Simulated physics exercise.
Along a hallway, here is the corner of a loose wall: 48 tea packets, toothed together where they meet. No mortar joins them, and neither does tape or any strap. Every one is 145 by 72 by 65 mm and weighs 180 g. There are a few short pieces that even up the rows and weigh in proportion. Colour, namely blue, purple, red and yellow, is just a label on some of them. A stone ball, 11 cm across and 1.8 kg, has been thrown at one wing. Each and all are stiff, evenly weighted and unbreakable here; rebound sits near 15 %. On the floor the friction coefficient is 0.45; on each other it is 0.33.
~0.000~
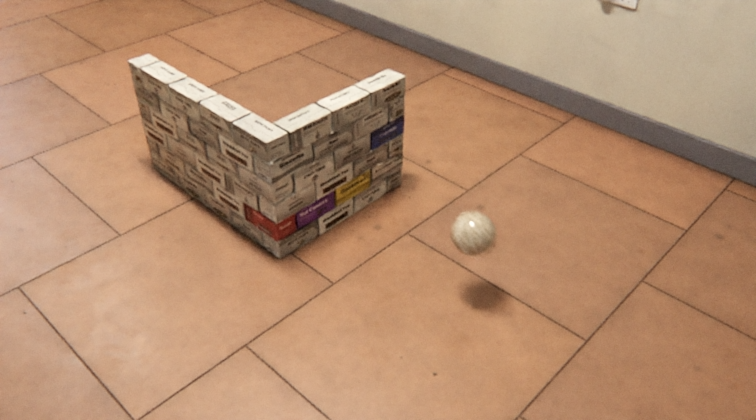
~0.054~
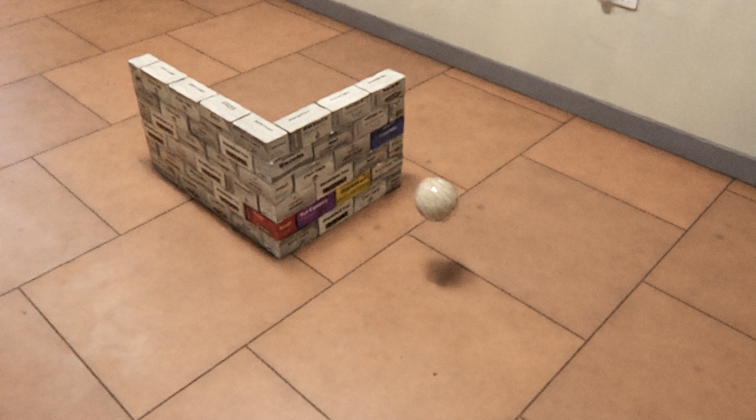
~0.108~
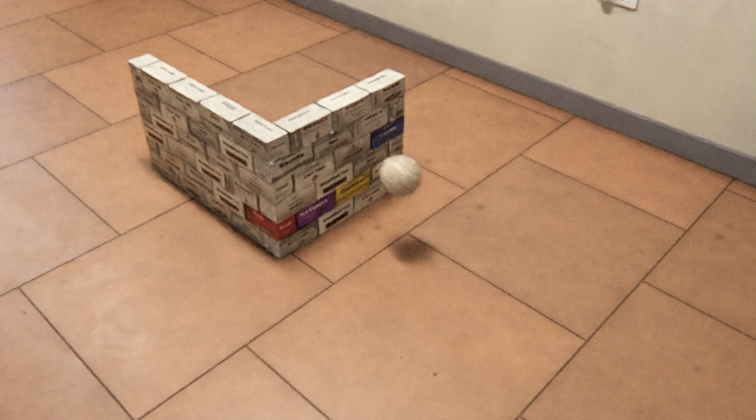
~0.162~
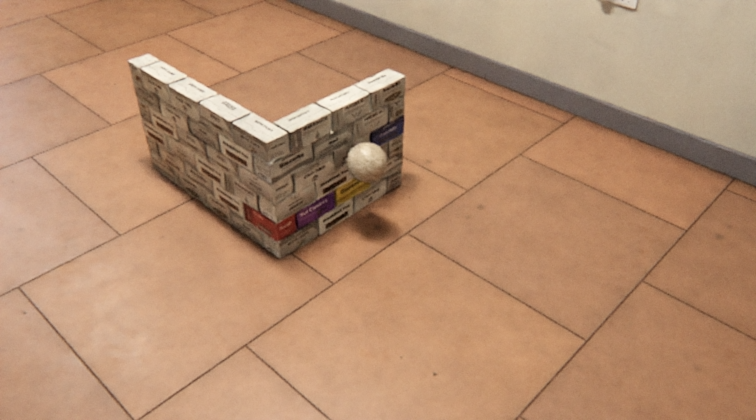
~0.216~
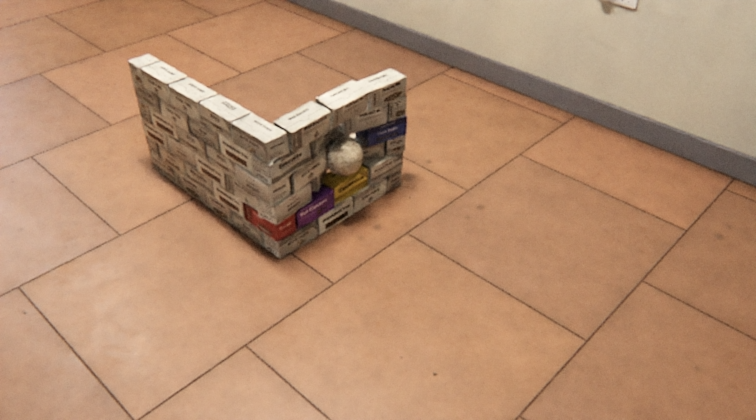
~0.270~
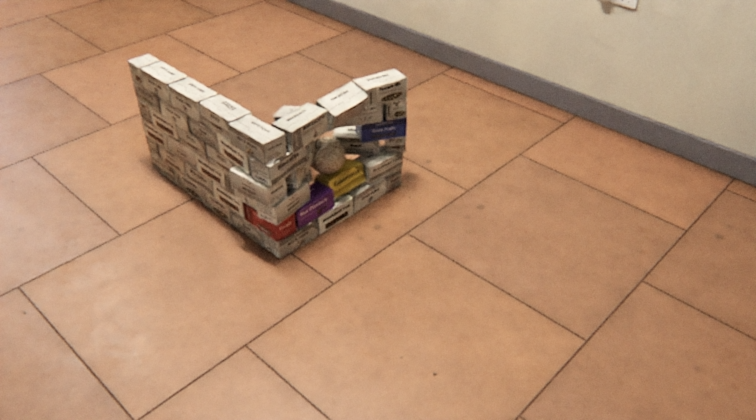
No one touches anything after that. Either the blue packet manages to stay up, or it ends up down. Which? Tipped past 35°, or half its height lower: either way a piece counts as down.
It ends up down.
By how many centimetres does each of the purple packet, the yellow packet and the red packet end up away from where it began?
From start to finish: Purple 0, yellow 20, red 0 centimetres.
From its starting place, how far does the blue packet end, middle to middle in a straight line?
It ends around 31 cm from its start.
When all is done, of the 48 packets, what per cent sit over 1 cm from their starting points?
30 % shifted.
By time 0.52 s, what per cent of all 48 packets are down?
10 percent by then.
Around 0.34 s, ball still moving; 4 of the 48 packets down; blue packet displaced 26 mm; yellow packet on its side.
Around 0.52 s, ball still moving; 5 of the 48 packets down; blue packet tipped 21°; yellow packet upside down.
Around 0.76 s, ball still moving; 12 of the 48 packets down; blue packet on its side; yellow packet upside down.
Finally (1.7 s), ball rolling away; 12 of the 48 packets down; blue packet upside down; yellow packet upside down; purple packet unmoved. Seen by the last camera, middles, blue packet near (350, 130), yellow packet near (304, 176).
